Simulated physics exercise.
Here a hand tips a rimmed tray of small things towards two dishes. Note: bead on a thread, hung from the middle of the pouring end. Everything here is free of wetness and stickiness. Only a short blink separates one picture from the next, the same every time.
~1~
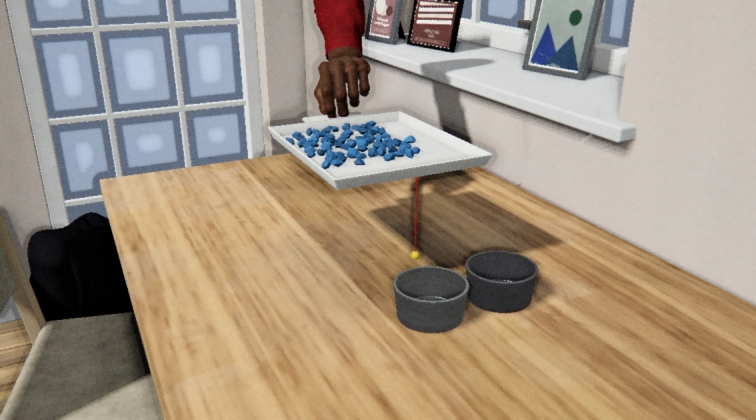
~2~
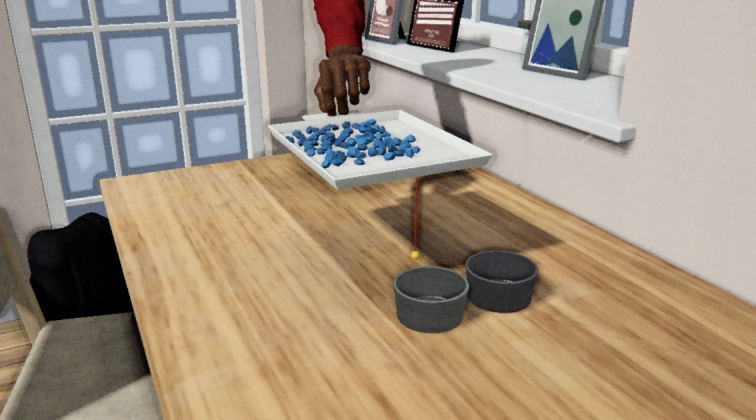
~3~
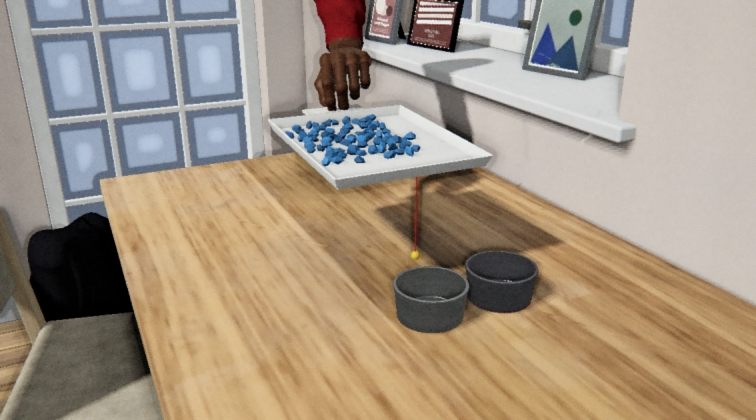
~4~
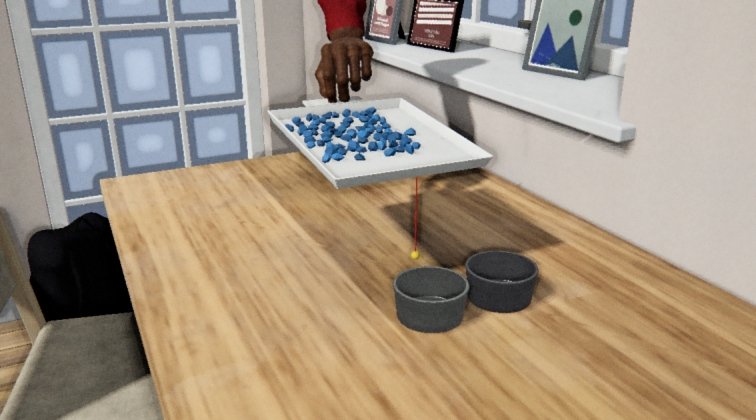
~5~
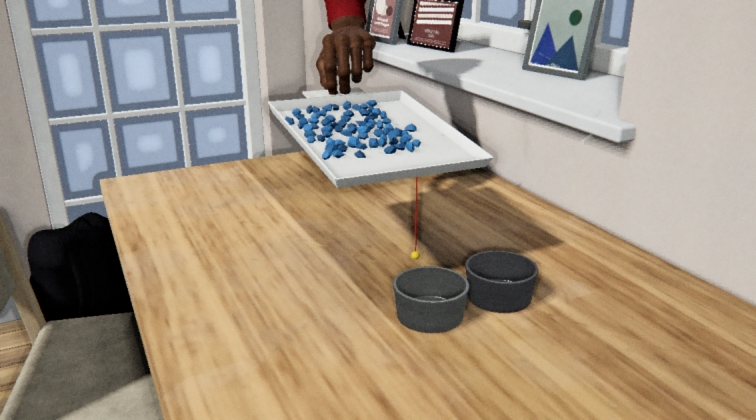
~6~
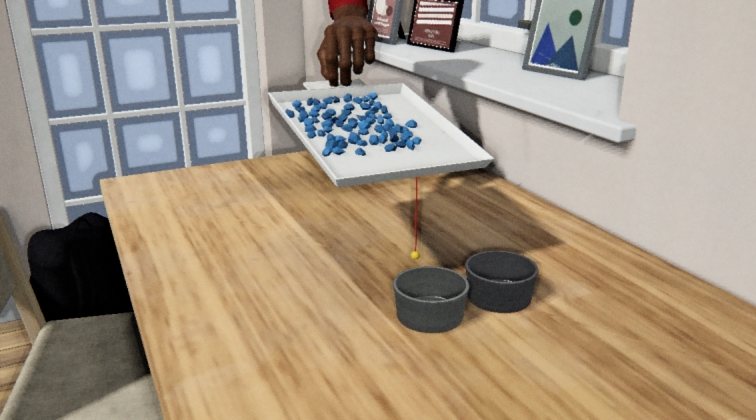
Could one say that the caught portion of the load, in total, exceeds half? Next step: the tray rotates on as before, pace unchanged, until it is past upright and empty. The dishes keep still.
Yes, it exceeds half.
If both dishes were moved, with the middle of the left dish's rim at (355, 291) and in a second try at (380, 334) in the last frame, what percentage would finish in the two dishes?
Trial 1: 40 percent; trial 2: 0 percent.
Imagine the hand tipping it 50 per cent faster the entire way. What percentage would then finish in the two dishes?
Share: Around 70%.
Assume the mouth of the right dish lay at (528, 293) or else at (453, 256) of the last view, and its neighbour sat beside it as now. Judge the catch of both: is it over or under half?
Placing 1: A minority of it. Placing 2: A minority of it.
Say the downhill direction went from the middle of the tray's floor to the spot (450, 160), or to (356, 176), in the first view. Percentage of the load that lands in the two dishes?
Shares: About 20 in a hundred, then about 0 in a hundred.
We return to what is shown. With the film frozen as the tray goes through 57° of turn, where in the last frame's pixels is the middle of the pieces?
(425, 162).
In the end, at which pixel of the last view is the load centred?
Near (446, 305).
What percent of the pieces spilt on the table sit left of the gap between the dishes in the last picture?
80 per cent or thereabouts.
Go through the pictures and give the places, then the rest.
In the first picture, corners of the pouring end at (337, 177) and (486, 154), level; middle of the load at (351, 142), aquarium stones; left dish at (449, 313); right dish at (522, 294); bead on its thread at (415, 255).
In the second picture, corners of the pouring end at (338, 177) and (486, 154), level; middle of the load at (351, 141).
In the third picture, corners of the pouring end at (338, 177) and (487, 154), tipped barely, lowest at the right corner; middle of the load at (351, 137).
In the fourth picture, corners of the pouring end at (338, 177) and (487, 155), tipped a little, lowest at the right corner; middle of the load at (351, 132).
In the fifth picture, corners of the pouring end at (338, 176) and (487, 156), tipped a little, lowest at the right corner; middle of the load at (352, 127).
In the sixth picture, corners of the pouring end at (339, 176) and (488, 157), tipped a little, lowest at the right corner; middle of the load at (352, 121); left dish at (449, 313); right dish at (522, 294).
Soon, tray tipped steeply; most on the tray; a stray few in the left dish; a small part in the air.
A while on, tray tipped right over; about a quarter on the tray; about a quarter in the left dish; about a quarter in the right dish; a small part outside both; about a third in the air.
Towards the end, tray tipped past a quarter turn; about a third in the left dish; about a third in the right dish; about a quarter outside both.
Finally, tray tipped past a quarter turn; about a third in the left dish; about a third in the right dish; about a quarter outside both.
